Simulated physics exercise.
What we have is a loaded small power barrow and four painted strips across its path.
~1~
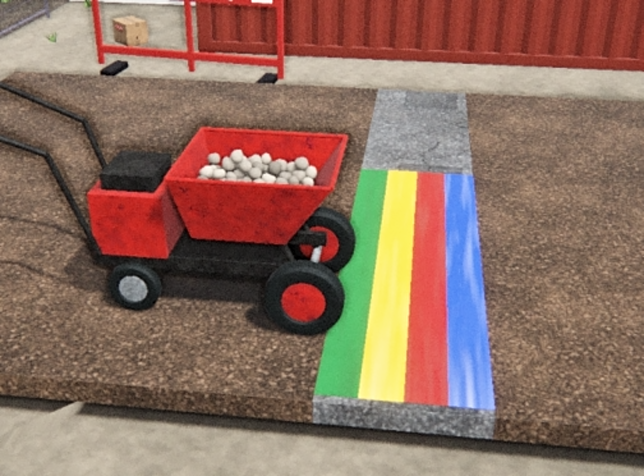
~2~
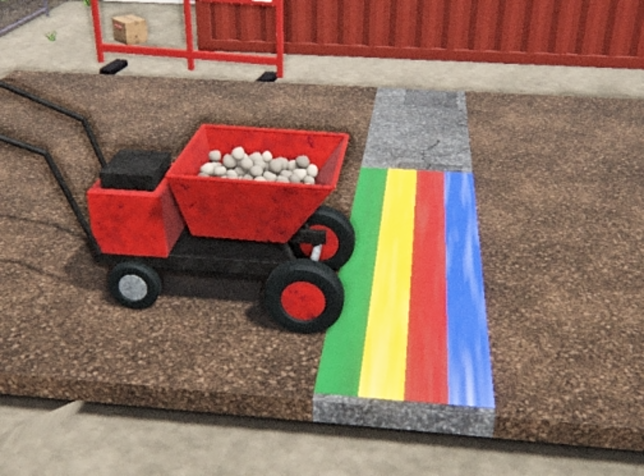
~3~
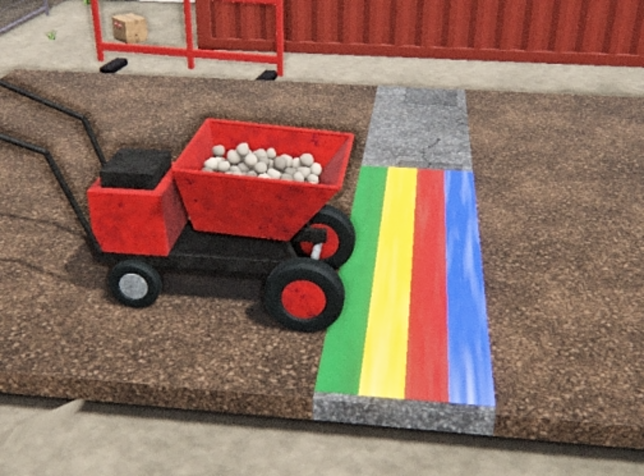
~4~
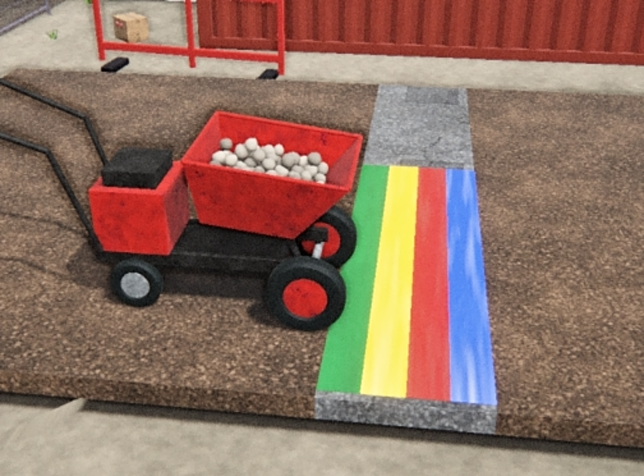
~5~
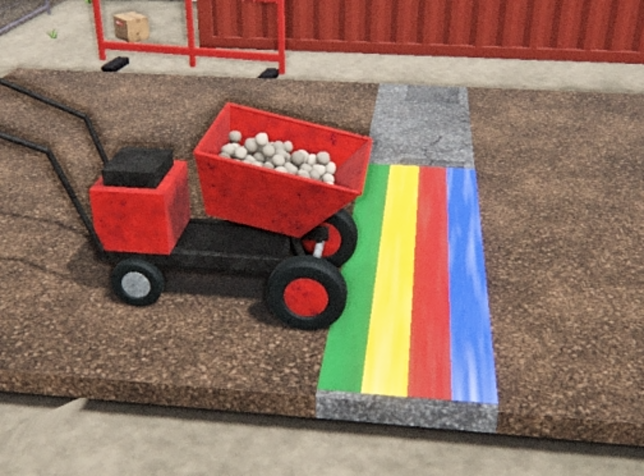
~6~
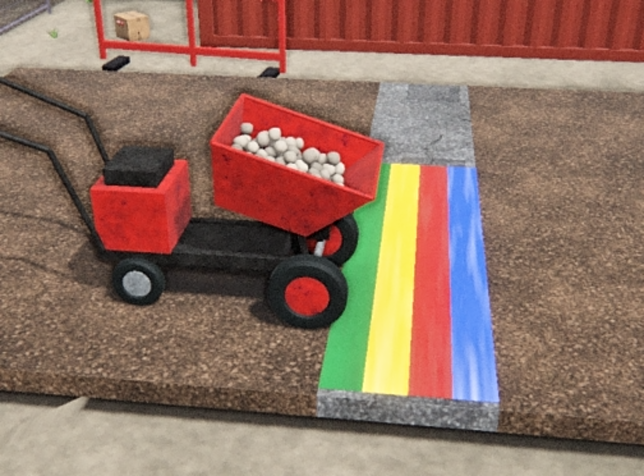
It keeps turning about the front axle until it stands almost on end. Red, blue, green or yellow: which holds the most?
Most covered: The blue band.
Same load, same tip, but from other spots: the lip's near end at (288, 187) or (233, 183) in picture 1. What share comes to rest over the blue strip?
The first gives 30 %, the second 10 %.
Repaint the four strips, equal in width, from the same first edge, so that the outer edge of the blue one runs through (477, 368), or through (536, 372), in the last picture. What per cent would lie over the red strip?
About 10 and 40 per cent.
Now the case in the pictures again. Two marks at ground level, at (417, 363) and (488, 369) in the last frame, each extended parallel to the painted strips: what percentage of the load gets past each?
In turn 100 and 50 in a hundred.
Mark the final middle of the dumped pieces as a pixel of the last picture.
Around (482, 299).
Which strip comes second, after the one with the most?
It is the strip in red.
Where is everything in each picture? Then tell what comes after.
Lip of the skip near (331, 189), level; top of the load near (232, 179), river pebbles; green strip near (342, 360); yellow strip near (384, 363); red strip near (427, 367); blue strip near (470, 371), in the first frame.
Lip of the skip near (333, 188), level; top of the load near (232, 177), in the second frame.
Lip of the skip near (338, 188), tipped barely; top of the load near (236, 173), in the third frame.
Lip of the skip near (348, 190), tipped a little; top of the load near (259, 156), in the fourth frame.
Lip of the skip near (360, 194), tipped a little; top of the load near (251, 163), in the fifth frame.
Lip of the skip near (373, 199), tipped clearly; top of the load near (253, 151); green strip near (346, 354); yellow strip near (388, 357); red strip near (431, 360); blue strip near (474, 363), in the sixth frame.
Shortly afterwards, skip tipped steeply; the whole lot in the skip.
Next, skip tipped right over; the bulk in the skip; only a few over the red strip; a little over the blue strip.
Some moments later, skip tipped right over; near a quarter in the skip; a little over the red strip; near a third over the blue strip; near a third off the paint.
In the end, skip tipped right over; none at all over the green strip; only a few over the yellow strip; near a quarter over the red strip; near a third over the blue strip; near half off the paint.
